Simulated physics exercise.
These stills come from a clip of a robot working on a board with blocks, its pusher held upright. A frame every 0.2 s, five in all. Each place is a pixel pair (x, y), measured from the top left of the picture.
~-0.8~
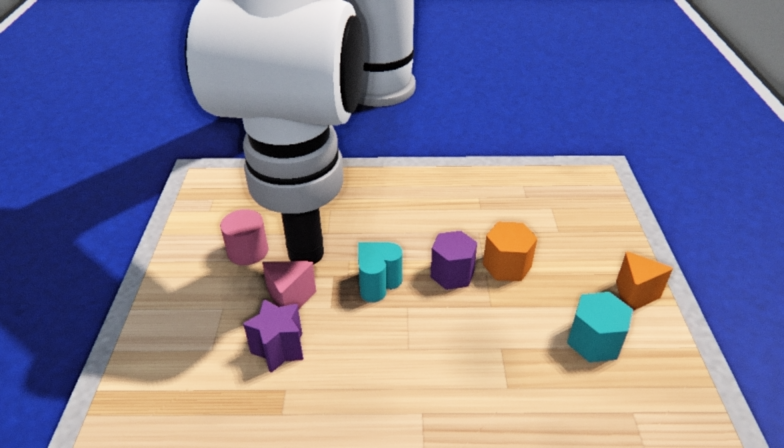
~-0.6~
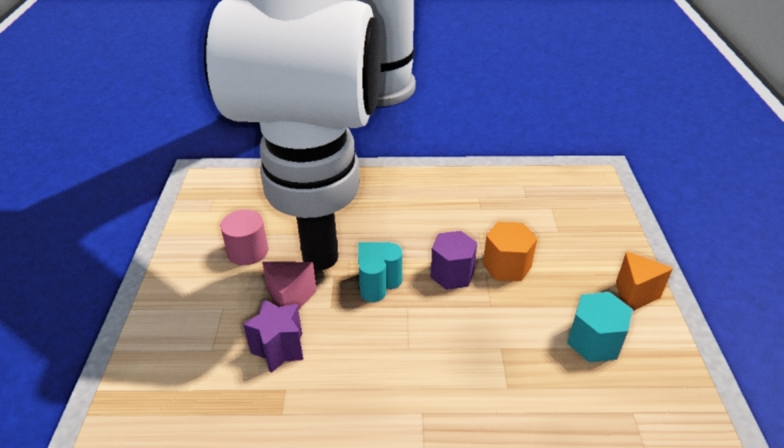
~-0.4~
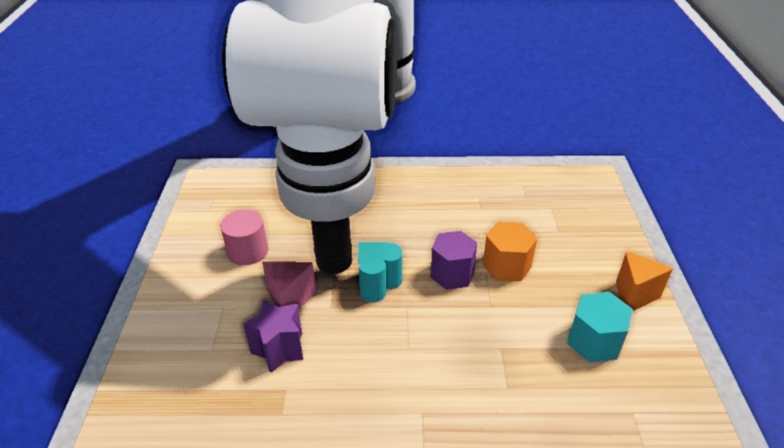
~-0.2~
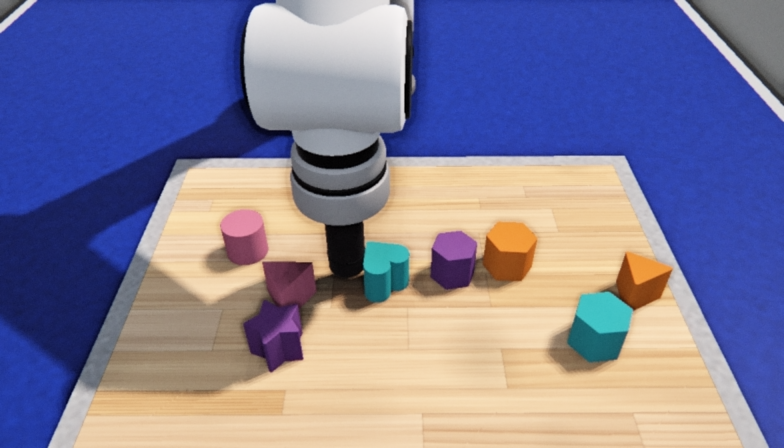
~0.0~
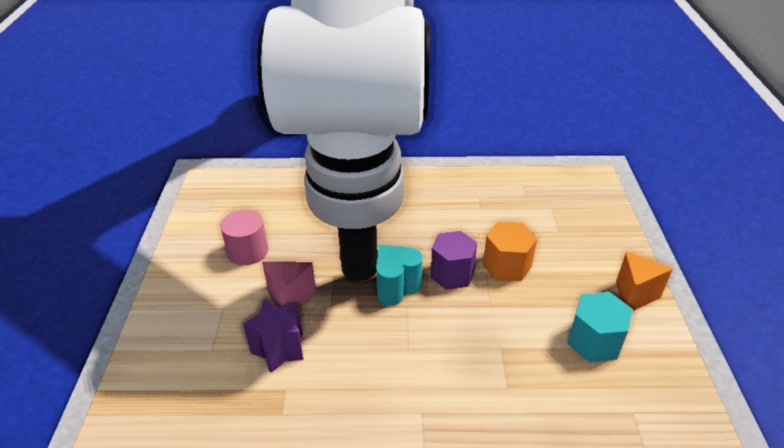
A pale wooden board edged in grey lies on a bright blue surface, seen from above at a steady angle. A pink cylinder, pink triangular block and purple star sit at left, a turquoise heart and purple hexagon near the middle, and orange and turquoise blocks at right. A white robot arm slides its black pusher rightward past the pink triangle, then nudges the heart slightly right.
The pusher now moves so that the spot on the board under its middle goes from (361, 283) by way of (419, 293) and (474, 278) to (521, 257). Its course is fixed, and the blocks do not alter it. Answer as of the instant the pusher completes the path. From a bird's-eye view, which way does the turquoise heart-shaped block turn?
Prediction: Clockwise.
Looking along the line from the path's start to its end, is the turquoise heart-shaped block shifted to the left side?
The answer is no.
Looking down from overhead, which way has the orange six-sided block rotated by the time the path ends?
It makes a clockwise turn.
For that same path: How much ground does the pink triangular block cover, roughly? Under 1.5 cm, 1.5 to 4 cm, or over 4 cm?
Of the three bands, it's under 1.5 cm.
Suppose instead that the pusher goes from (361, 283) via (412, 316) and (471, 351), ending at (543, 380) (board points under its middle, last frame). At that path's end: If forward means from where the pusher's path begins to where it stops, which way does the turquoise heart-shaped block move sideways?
The left.
On the path given first. One third of the way, pusher at (420, 279); turquoise heart-shaped block at (458, 273), turned 15° clockwise; purple six-sided block at (462, 244), turned 20° anticlockwise.
Two thirds of the way, pusher at (476, 265); turquoise heart-shaped block at (493, 277), turned 55° clockwise; purple six-sided block at (479, 223), turned 30° anticlockwise; orange six-sided block at (524, 229), turned 40° clockwise.
At the end, pusher at (523, 244); pink triangular block not moved; turquoise heart-shaped block at (493, 277), turned 55° clockwise; purple six-sided block at (486, 213), turned 75° anticlockwise; orange six-sided block at (559, 216), turned 55° clockwise.
